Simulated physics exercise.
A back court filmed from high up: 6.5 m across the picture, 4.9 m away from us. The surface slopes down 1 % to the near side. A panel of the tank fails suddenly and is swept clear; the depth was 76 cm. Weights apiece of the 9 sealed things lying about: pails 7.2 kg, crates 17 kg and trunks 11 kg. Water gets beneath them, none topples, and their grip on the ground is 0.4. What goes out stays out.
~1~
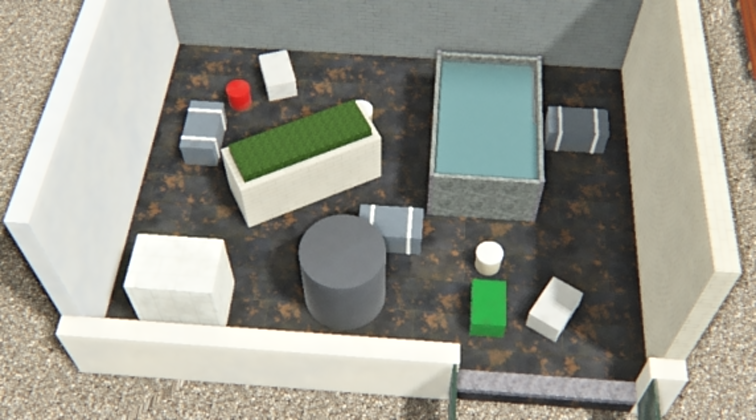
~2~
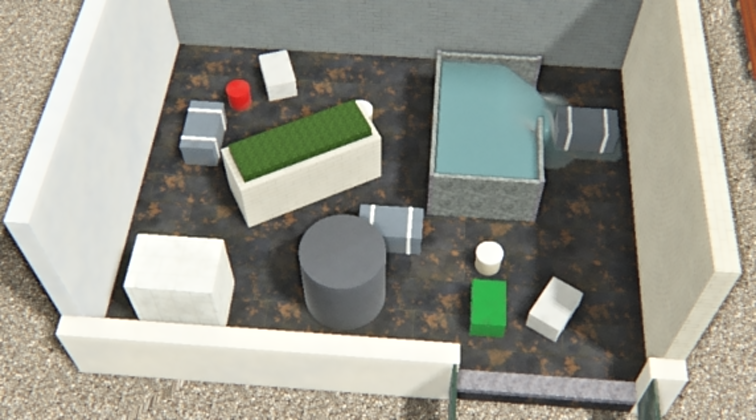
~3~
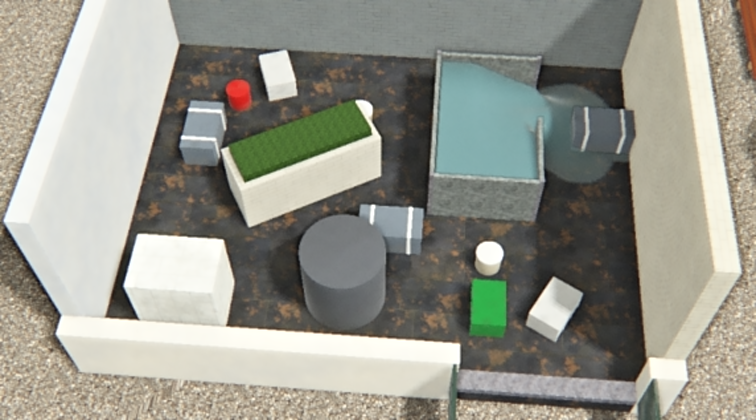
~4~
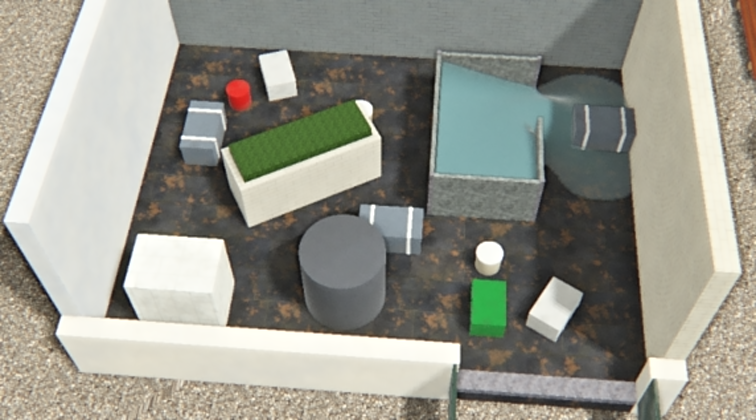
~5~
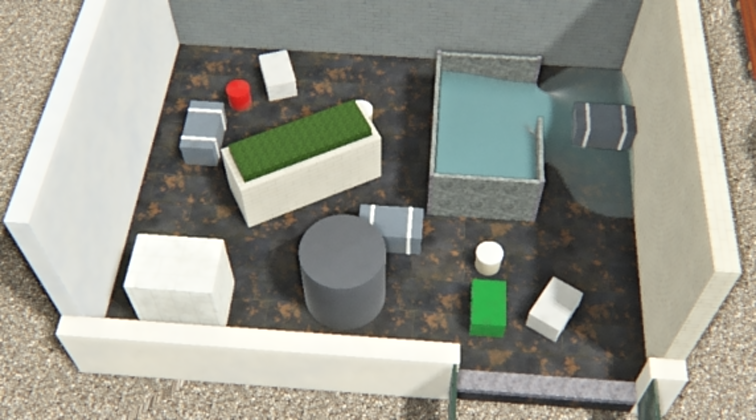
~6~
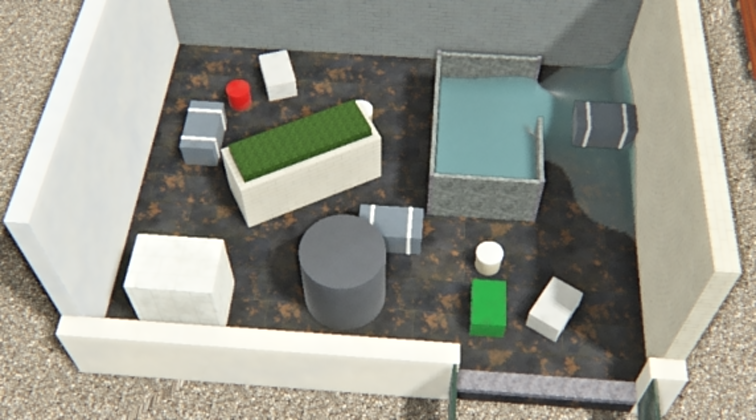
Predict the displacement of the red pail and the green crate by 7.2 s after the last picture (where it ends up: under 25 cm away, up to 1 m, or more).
Red pail travels far; green crate slides a little.
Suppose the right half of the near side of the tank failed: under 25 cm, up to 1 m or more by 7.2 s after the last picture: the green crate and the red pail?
Then the green crate travels far, the red pail holds its place.
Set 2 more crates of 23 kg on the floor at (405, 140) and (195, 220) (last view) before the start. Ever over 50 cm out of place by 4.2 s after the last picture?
In that order: Less, short of it.
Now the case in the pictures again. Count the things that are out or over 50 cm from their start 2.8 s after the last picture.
4 of them.
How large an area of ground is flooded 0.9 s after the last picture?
Roughly 8.5 m2.
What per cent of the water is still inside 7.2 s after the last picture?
About 62 per cent.
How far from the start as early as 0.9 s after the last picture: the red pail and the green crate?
About 0 and 0 cm.
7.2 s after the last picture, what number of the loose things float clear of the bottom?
1 of them.
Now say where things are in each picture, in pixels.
The red pail at (238, 88), on the bottom; the green crate at (489, 302) rests on the ground; 2.5 m2 under water; 0 of 9 have shifted, in the first frame.
The red pail at (238, 88) rests on the ground; the green crate at (489, 302), on the bottom; 3.1 m2 under water; 1 of 9 have shifted, in the second frame.
The red pail at (238, 88) rests on the ground; the green crate at (489, 302), on the bottom; water covers 4.0 m2; 1 of 9 have shifted, in the third frame.
The red pail at (238, 88) rests on the ground; the green crate at (489, 302) rests on the ground; water covers 5.0 m2; 1 of 9 have shifted, in the fourth frame.
The red pail at (238, 88), on the bottom; the green crate at (489, 302), on the bottom; water covers 5.3 m2; 1 of 9 have shifted, in the fifth frame.
The red pail at (238, 88) rests on the ground; the green crate at (489, 302) rests on the ground; 5.5 m2 under water; 1 of 9 have shifted, in the sixth frame.
Then, 0.9 s after the last picture the red pail is near (238, 88), 0.0 m from its start, aground; the green crate is near (489, 302), 0.0 m from its start, aground; 0 of 9 are out; 0 afloat.
Then, 2.8 s after the last picture the red pail is near (215, 99), 0.4 m from its start, aground; the green crate is near (437, 314), 0.6 m from its start, aground; 1 of 9 are out; 1 afloat.
Then, 4.8 s after the last picture the red pail is near (201, 149), 1.1 m from its start, aground; the green crate is near (436, 314), 0.7 m from its start, aground; 2 of 9 are out; 1 afloat.
Then, 7.2 s after the last picture the red pail is near (213, 191), 1.8 m from its start, aground; the green crate is near (436, 314), 0.7 m from its start, aground; 2 of 9 are out; 1 afloat.
